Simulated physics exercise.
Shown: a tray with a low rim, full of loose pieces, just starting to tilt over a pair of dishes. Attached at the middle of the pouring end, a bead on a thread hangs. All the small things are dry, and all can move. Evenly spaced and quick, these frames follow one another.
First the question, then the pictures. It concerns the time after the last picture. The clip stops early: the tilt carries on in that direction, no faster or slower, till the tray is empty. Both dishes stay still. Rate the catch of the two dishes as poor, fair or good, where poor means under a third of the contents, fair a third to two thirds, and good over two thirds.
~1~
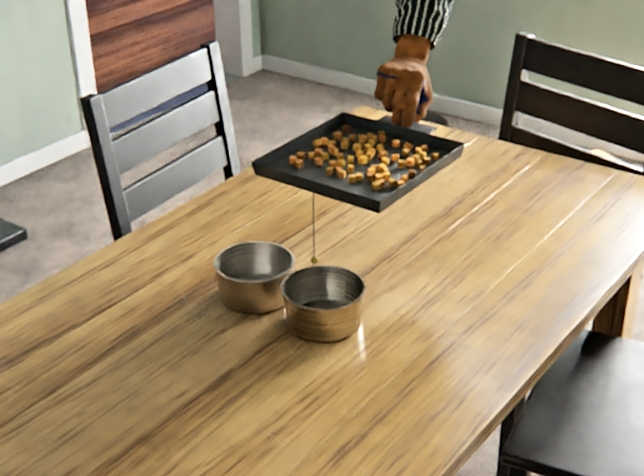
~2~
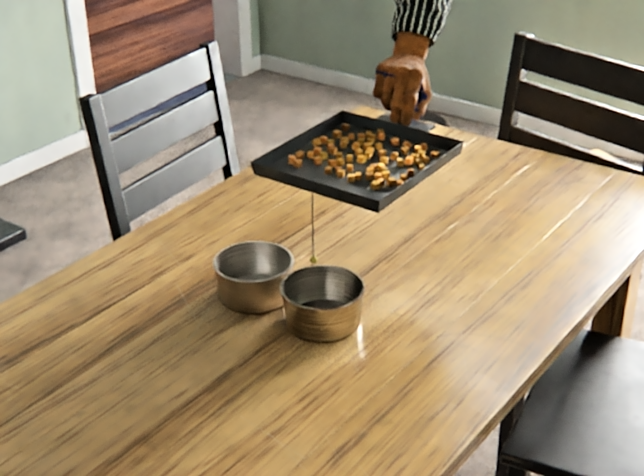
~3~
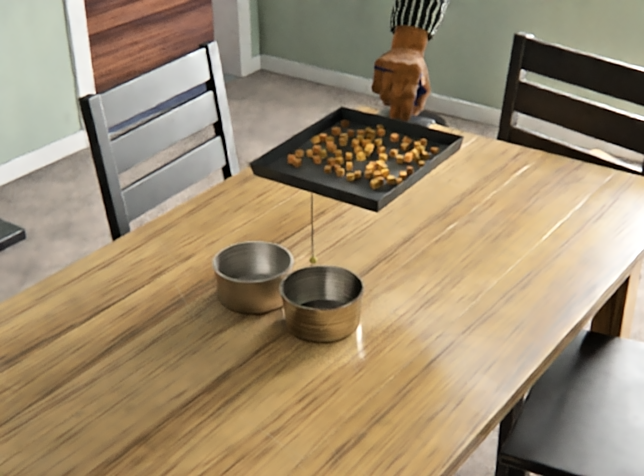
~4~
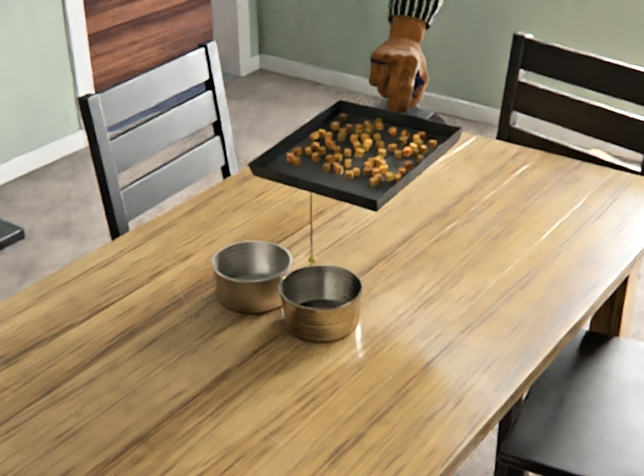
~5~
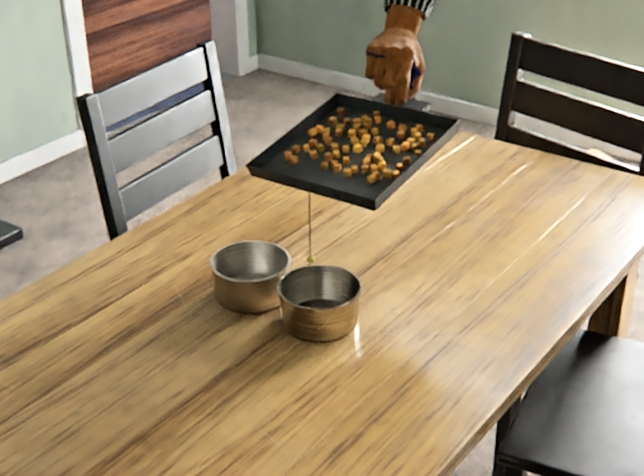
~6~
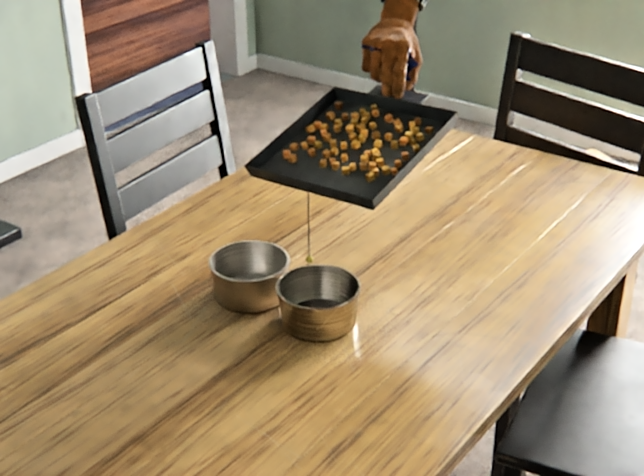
The catch is good.
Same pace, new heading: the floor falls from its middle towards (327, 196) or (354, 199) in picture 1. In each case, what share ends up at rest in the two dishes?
Roughly 50 percent, then 50 percent.
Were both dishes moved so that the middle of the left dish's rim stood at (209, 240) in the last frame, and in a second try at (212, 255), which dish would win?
First try, the dish at right; second try, the dish at right.
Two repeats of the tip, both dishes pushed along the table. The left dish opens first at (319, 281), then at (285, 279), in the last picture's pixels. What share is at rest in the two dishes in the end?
That makes 30 per cent, followed by 60 per cent.
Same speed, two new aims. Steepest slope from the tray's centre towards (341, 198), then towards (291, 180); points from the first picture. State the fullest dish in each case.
So, first the one on the right side, and second the one on the left side.
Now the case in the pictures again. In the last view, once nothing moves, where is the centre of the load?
Near (258, 300).
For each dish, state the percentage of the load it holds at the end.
I'd say some 40 in a hundred wind up in the left dish, and some 30 in a hundred in the right.
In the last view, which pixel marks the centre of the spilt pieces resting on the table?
(220, 345), roughly.
Just after the last frame, tray tipped steeply; every one on the tray.
A moment on, tray tipped right over; almost all on the tray; just a few in the air.
Further on, tray tipped past a quarter turn; roughly a third in the right dish; roughly half in the left dish; roughly a quarter outside both.
When it is over, tray tipped past a quarter turn; roughly a third in the right dish; roughly half in the left dish; roughly a quarter outside both.
